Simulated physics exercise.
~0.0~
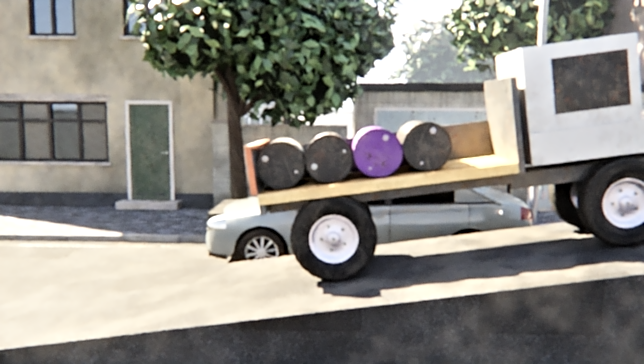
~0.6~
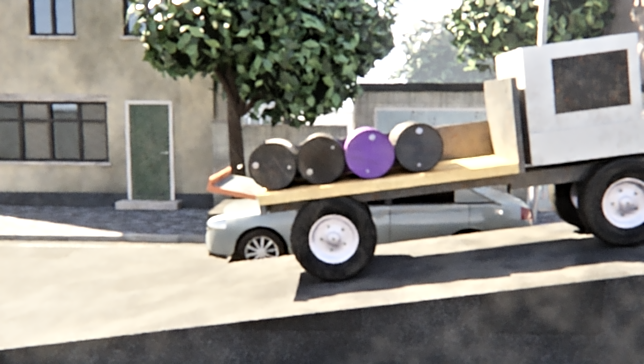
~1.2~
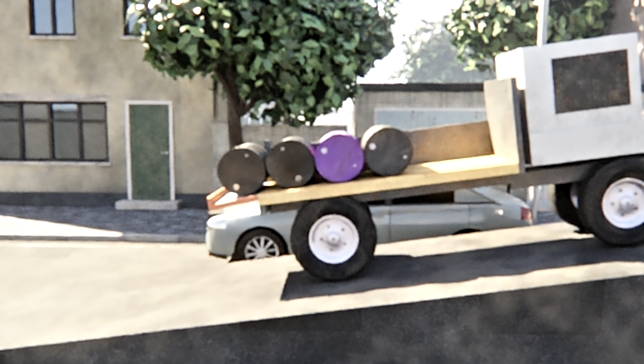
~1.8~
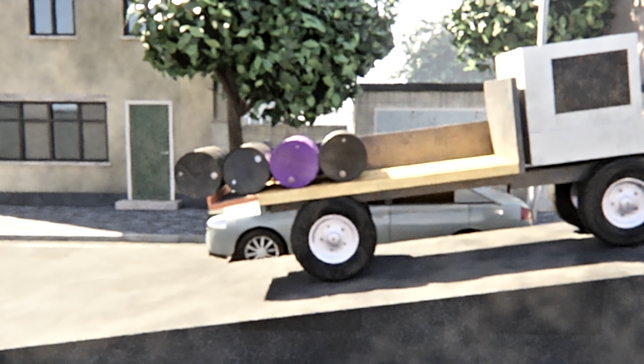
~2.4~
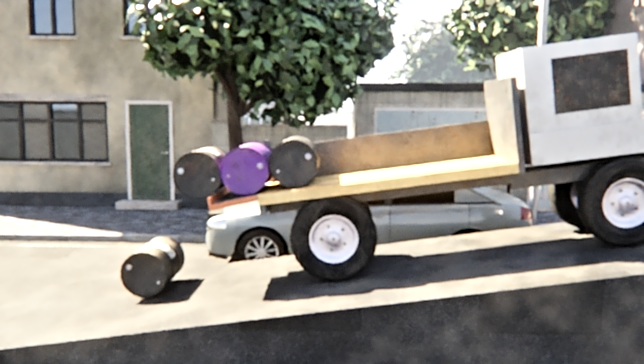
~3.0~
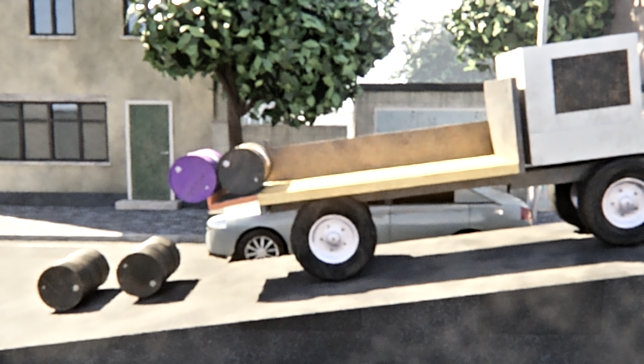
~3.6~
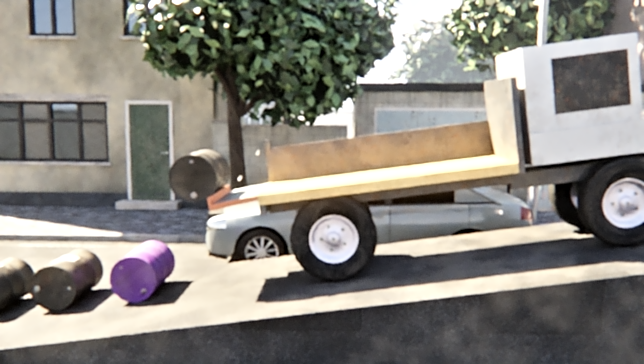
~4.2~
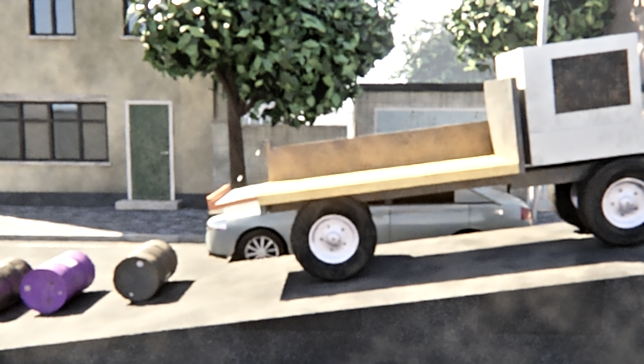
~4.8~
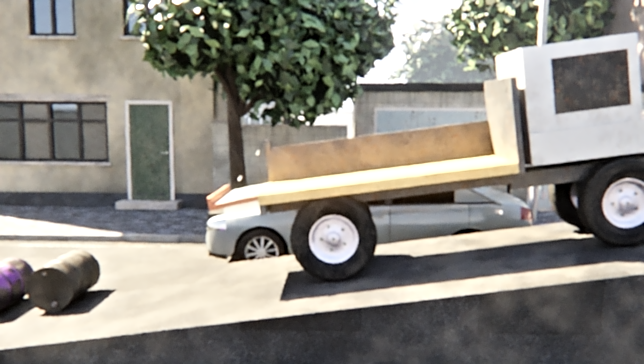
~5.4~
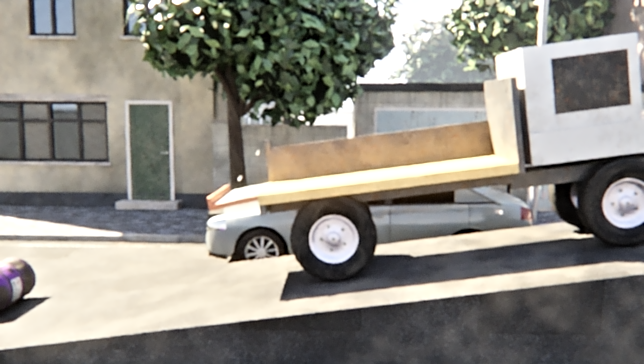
The clip opens on a flatbed truck parked on a sloping street, its tail pointing downhill to the left, with four drums, three dark and one purple, lying in a row on the bed. The tailgate swings down and the drums begin rolling left toward the open end. The first dark drum drops onto the road, and a second dark one soon follows. The purple drum tips off next, and the last dark drum goes after it. All roll down the slope to the left, leaving the bed empty, with the purple drum on the road at the left edge of view.
